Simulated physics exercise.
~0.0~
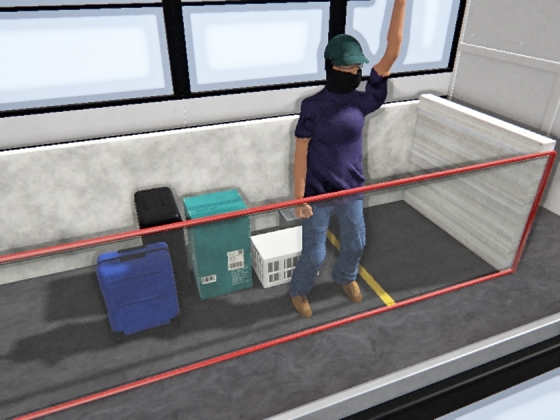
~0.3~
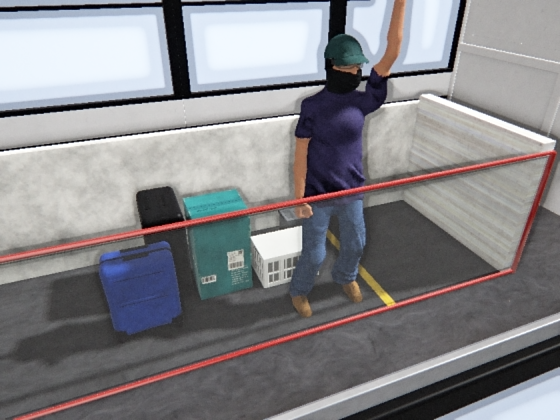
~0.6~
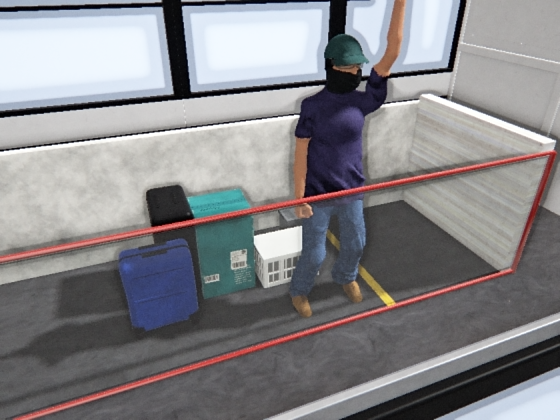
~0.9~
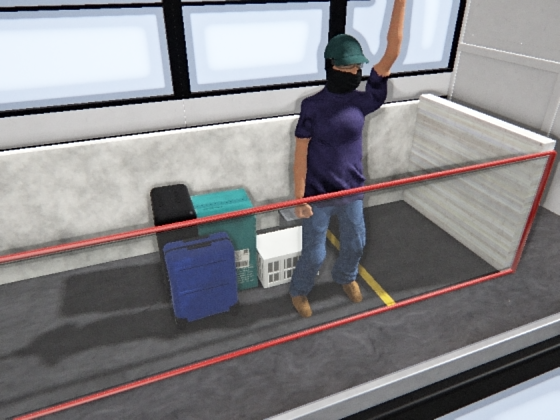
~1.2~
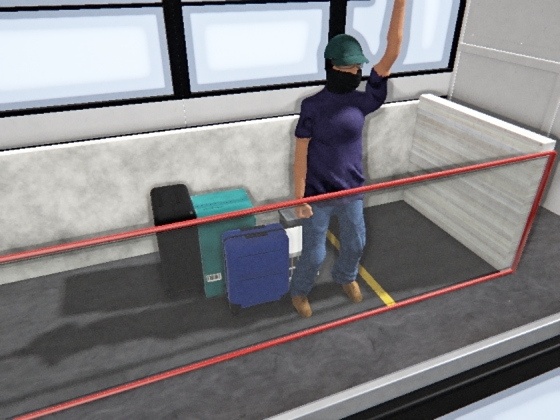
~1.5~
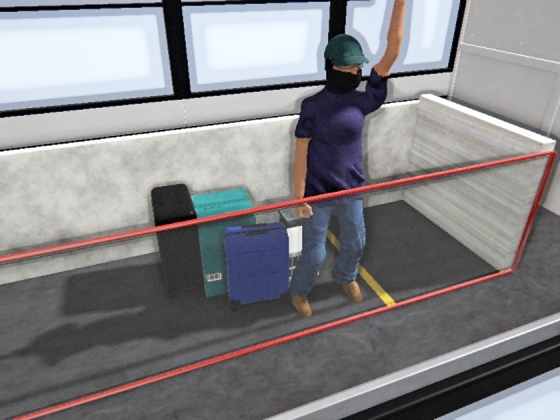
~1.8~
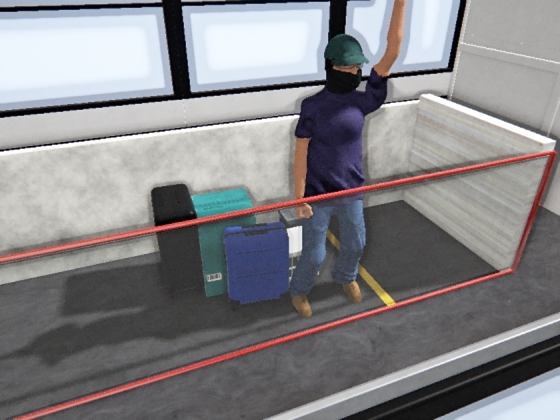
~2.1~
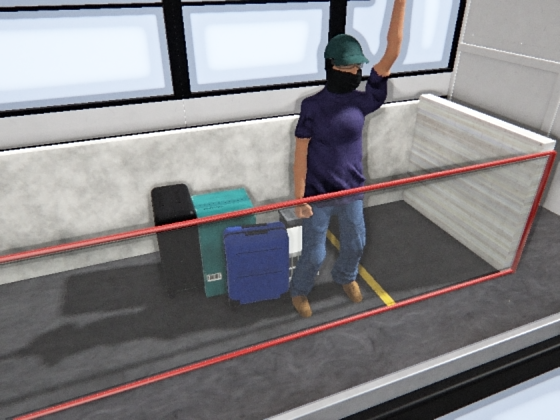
A small blue wheeled case slid right across the floor, passing in front of a big black case and a teal bag, and stopped upright beside the masked traveller's legs, short of the yellow line, while the traveller stood still with one arm raised.
